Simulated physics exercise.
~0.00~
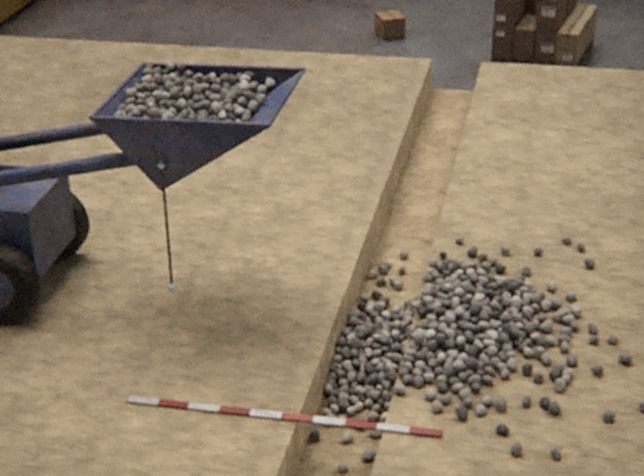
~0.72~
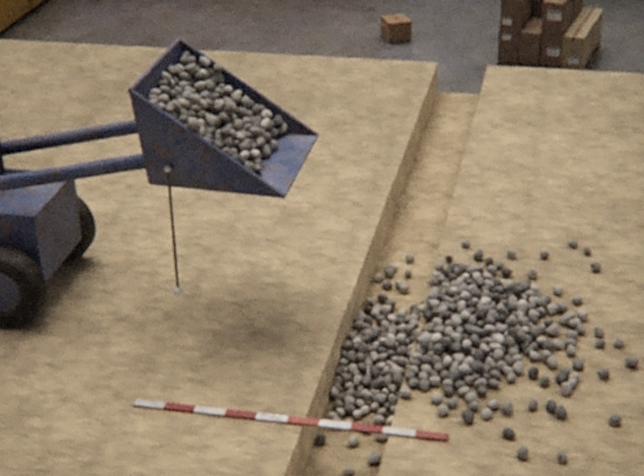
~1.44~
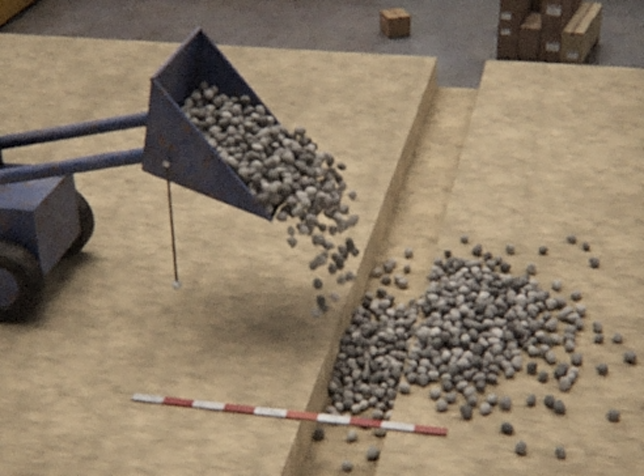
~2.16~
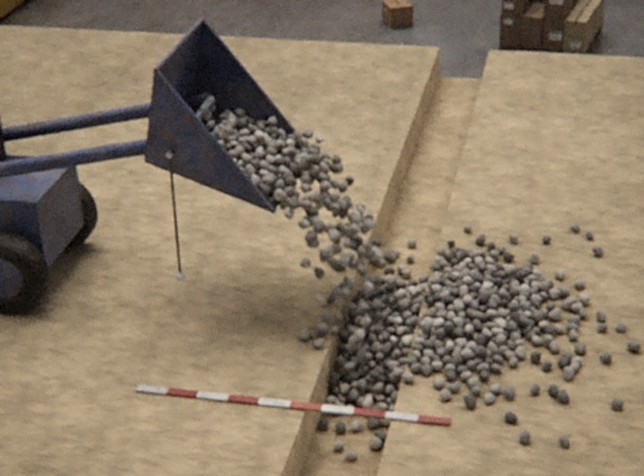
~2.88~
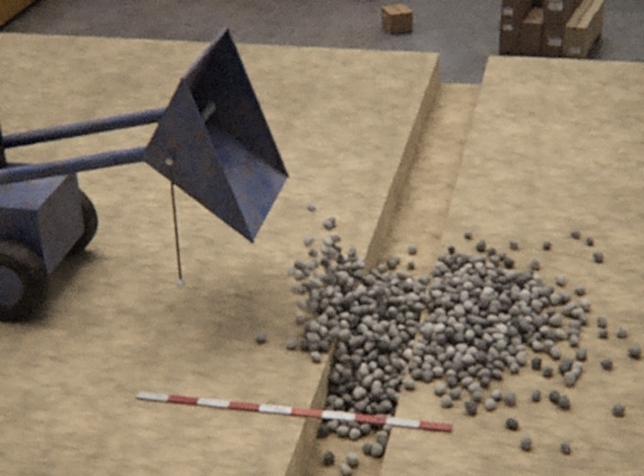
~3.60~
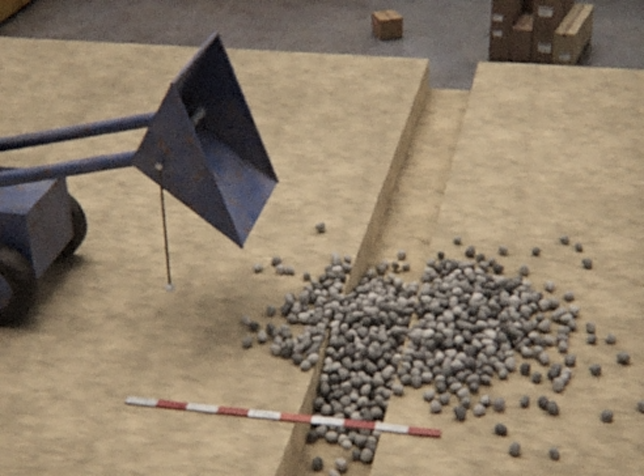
At the start, a blue loader on the left holds a raised bucket heaped with smooth grey stones, while an earlier pile lies across a trench to the right. The bucket tips forward to the right, and the stones slide toward its lip. As it tilts further, they spill over the edge in a stream, landing around the near side of the trench. The bucket then tips steeply and empties completely. The stones settle against the older pile, filling that stretch of trench, with some scattered on the near floor behind the red and white staff.
